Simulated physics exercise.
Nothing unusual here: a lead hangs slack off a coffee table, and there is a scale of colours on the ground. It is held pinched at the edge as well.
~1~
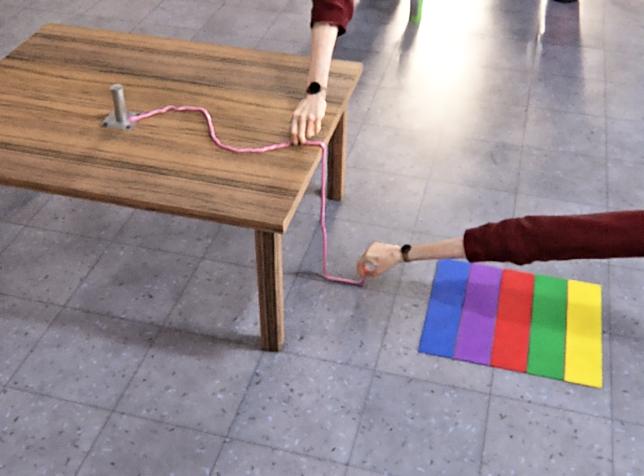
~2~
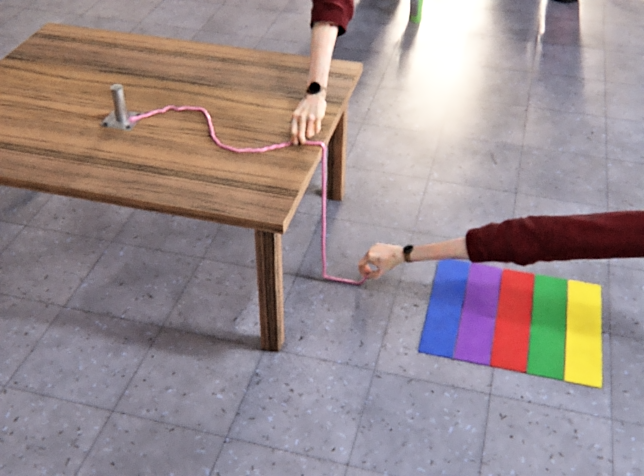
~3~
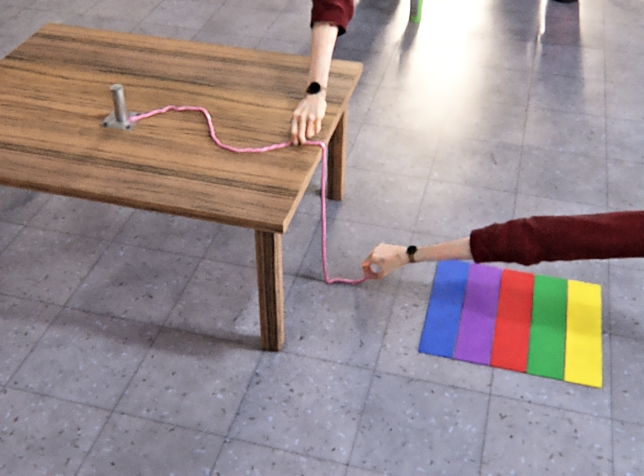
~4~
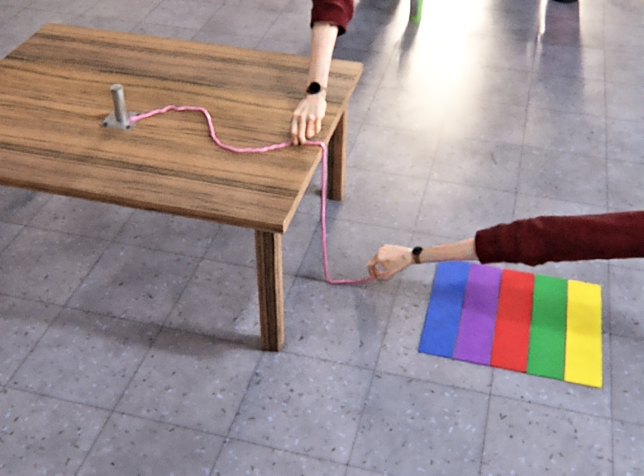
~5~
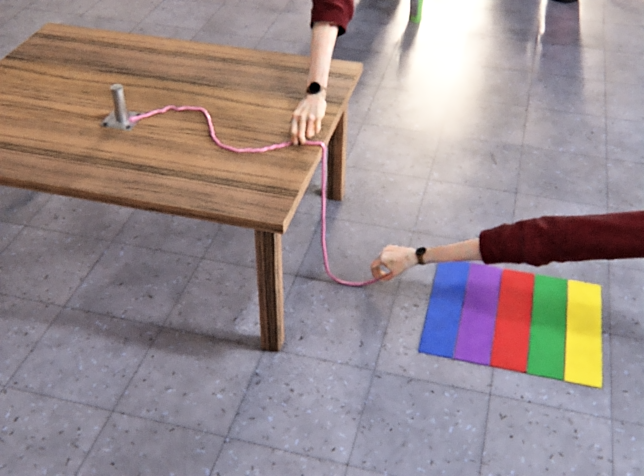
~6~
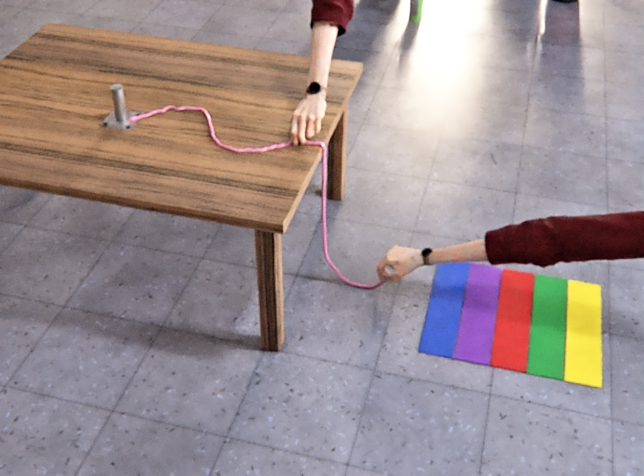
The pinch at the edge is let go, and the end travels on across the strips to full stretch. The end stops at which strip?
At the green strip.
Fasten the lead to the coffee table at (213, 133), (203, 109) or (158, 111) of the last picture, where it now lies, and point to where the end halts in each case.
About (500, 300), (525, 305) and (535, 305).
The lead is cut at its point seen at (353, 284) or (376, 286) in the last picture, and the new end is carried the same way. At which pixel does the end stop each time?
In turn, (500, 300) for the first and (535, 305) for the second.
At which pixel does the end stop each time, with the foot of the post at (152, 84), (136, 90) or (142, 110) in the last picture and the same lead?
Try by try: (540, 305), (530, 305) and (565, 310).
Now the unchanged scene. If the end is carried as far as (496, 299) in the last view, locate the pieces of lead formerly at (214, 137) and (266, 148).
The first sits at about (262, 140) and the second at about (323, 154).
Early on, end near (496, 299); over purple.
Midway, end near (532, 305); over red.
At the end of the slack, end near (551, 309); over green. It gets as far as the green strip.
